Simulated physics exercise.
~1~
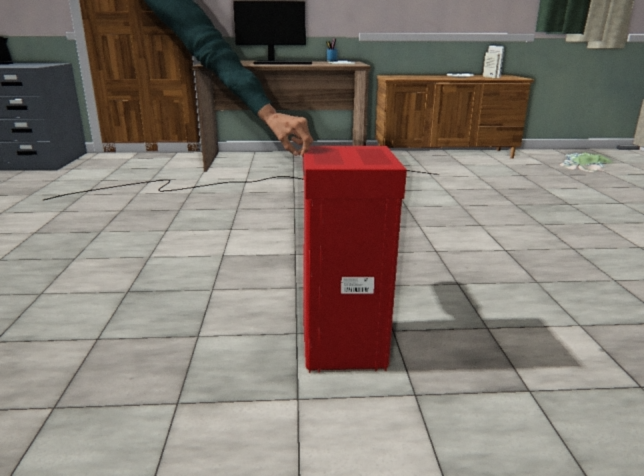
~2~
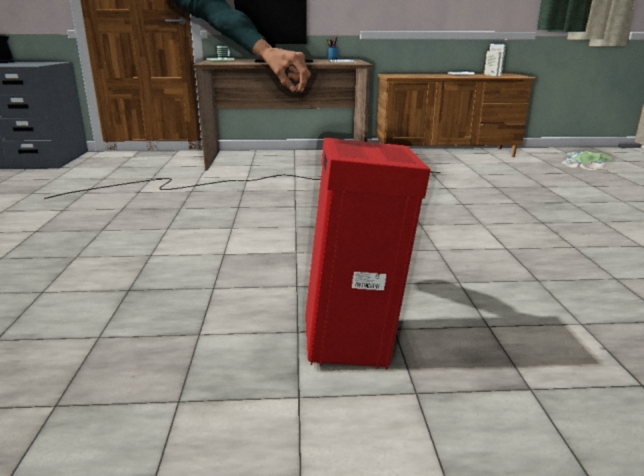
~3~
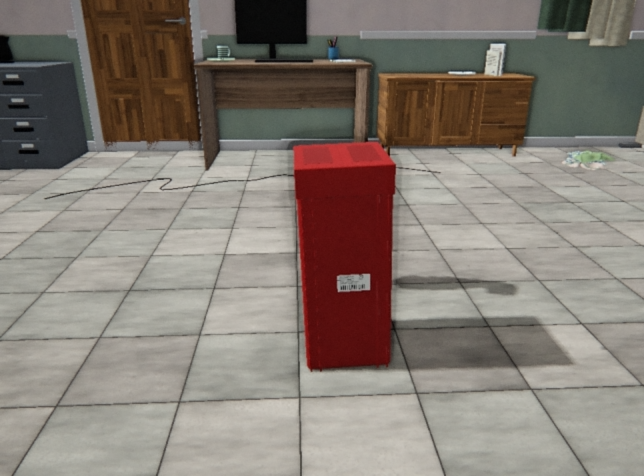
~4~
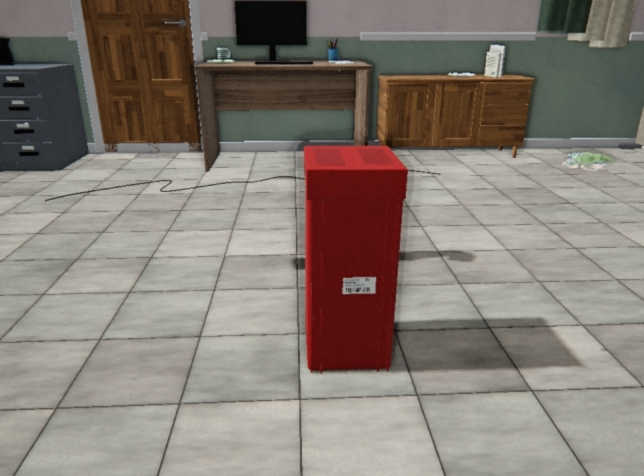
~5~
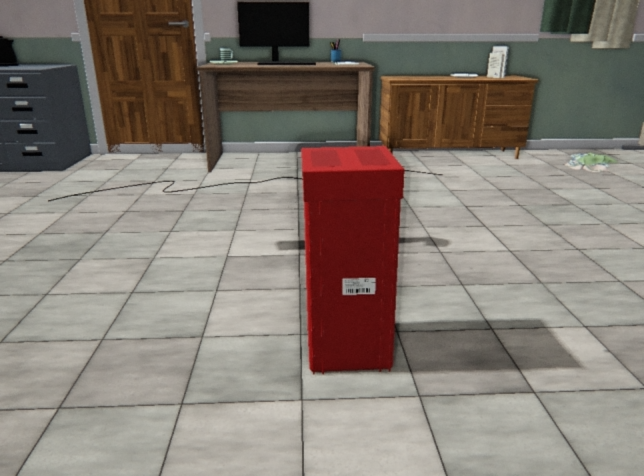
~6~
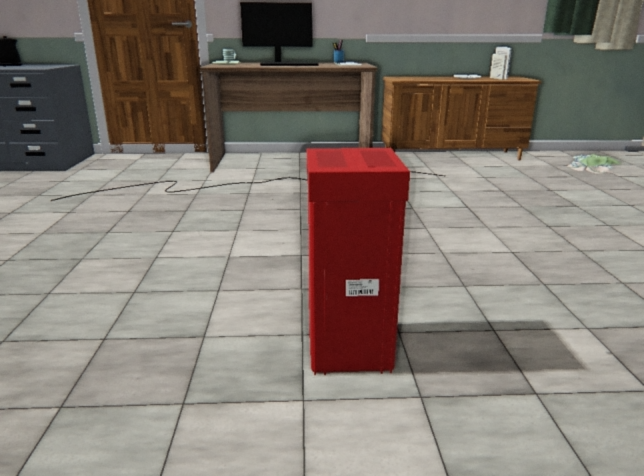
A hand pushed the top of a tall red container on a tiled floor, tipping it to the right, then let go and drew back. The container rocked back to the left, steadied, and ended up standing upright in place.
